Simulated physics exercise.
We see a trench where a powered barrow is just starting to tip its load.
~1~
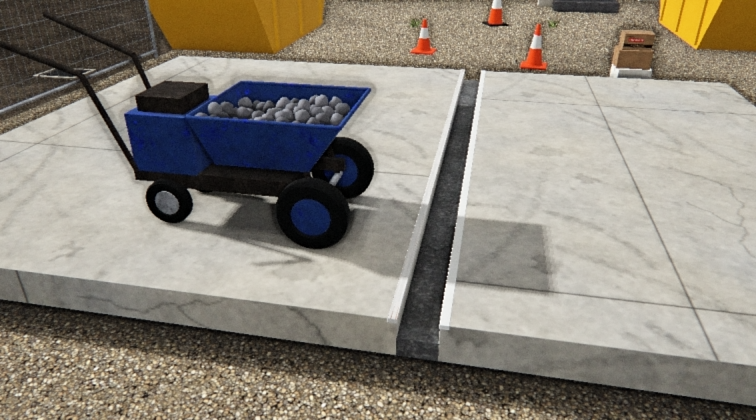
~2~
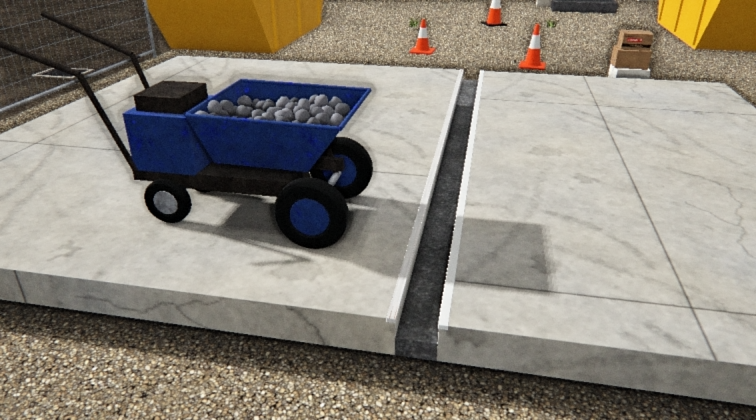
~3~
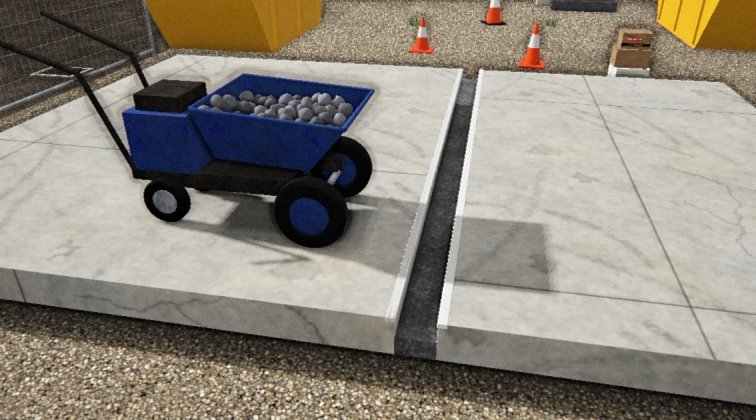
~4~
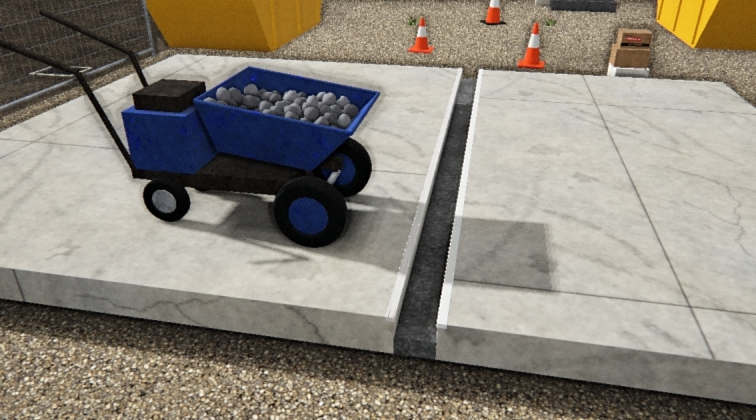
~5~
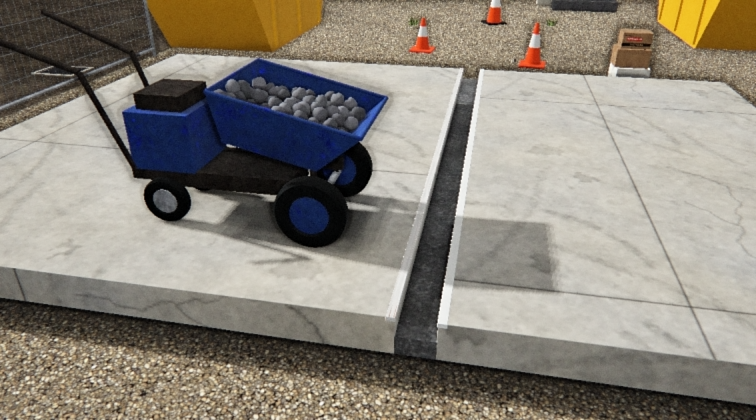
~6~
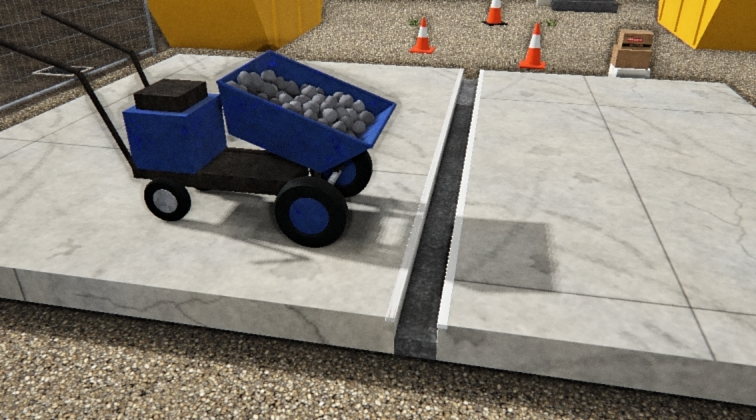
The clip opens on a blue powered barrow loaded with round grey cobbles, standing still on a pale slab to the left of a narrow, dark trench. The skip begins level, then its rear rises gradually, tilting the front lip down to the right while the cobbles stay inside.
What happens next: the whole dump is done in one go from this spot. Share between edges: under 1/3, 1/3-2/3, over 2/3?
Looks to me like the trench gets one-third to two-thirds of the load.
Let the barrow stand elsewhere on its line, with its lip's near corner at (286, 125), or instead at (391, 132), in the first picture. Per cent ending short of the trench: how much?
The first gives 40 %, the second 0 %.
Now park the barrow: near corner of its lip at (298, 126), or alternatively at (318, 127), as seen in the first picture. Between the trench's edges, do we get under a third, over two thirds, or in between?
In the first case one to two thirds, in the second case in the middle band.
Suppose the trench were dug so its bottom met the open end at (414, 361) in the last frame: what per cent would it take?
The share would be close to 70 percent.
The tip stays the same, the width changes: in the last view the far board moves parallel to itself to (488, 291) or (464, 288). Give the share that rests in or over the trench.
In turn 90 and 70 in a hundred.
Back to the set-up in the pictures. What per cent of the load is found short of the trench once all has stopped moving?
That share comes out near 0 in a hundred.
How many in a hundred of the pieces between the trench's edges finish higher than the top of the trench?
Estimate: Around 45 %.
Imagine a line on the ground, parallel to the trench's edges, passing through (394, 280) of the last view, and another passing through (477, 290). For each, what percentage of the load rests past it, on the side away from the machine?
About 90 and 20 %.
Soon, skip tipped steeply; all in the skip.
A while on, skip tipped right over; about two thirds in the skip; about a quarter in or heaped over the trench; a small part beyond it; a stray few falling.
Towards the end, skip tipped right over; a small part in the skip; about half in or heaped over the trench; about a third beyond it.
Finally, skip tipped right over; a small part in the skip; a stray few short of the trench; about half in or heaped over the trench; about a third beyond it.
